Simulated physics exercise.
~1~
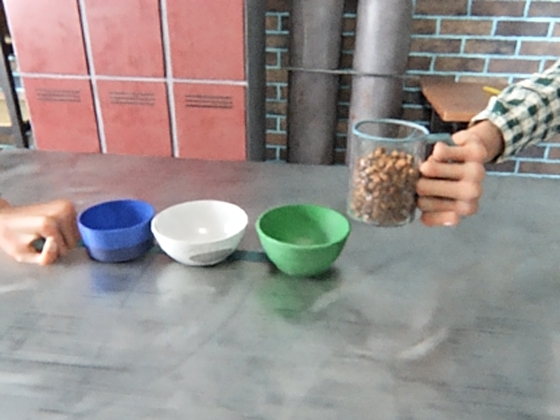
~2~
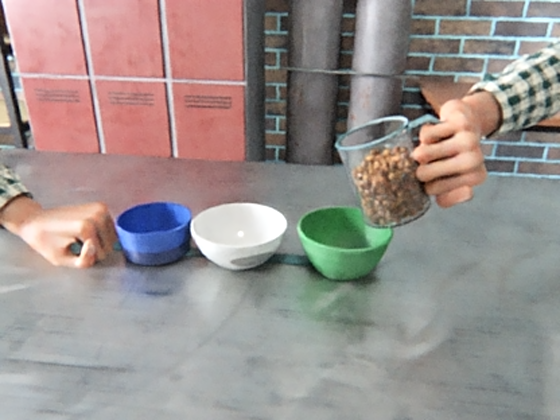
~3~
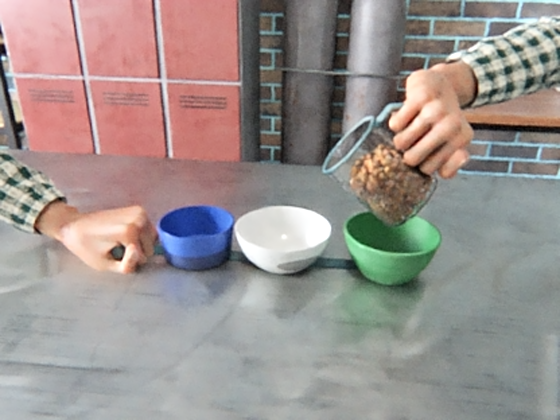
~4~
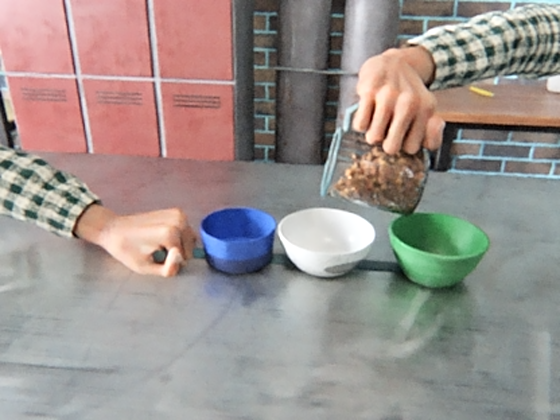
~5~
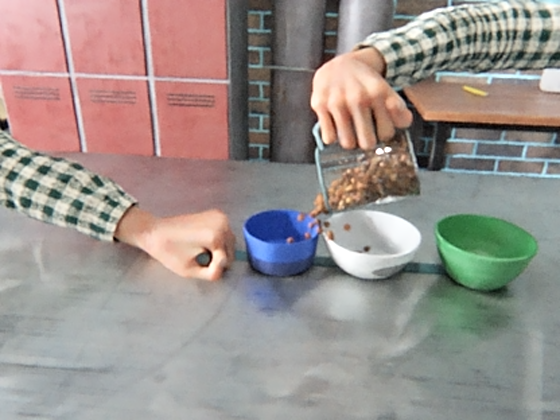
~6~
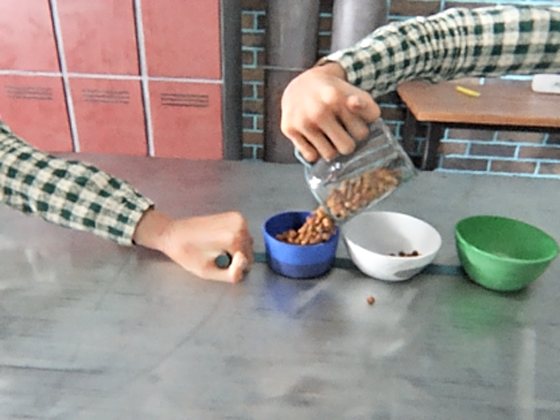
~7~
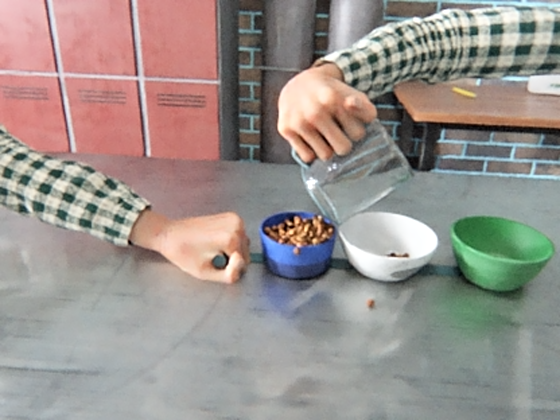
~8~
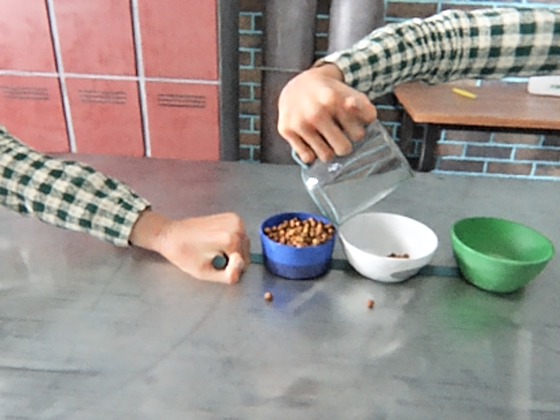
At first, a hand in a checkered sleeve holds a clear cup of brown cereal balls upright beside a green bowl, while another hand rests near a row of blue, white and green containers. The left hand draws the row steadily to the right as the cup tilts above it. Once the cup lies on its side, balls begin to spill around the blue dish and white bowl. The row stops, and the cup tips further, pouring into the blue dish until empty. Finally, the blue dish is heaped with balls, a few sit in the white bowl, a couple lie on the table, and the green bowl appears empty.
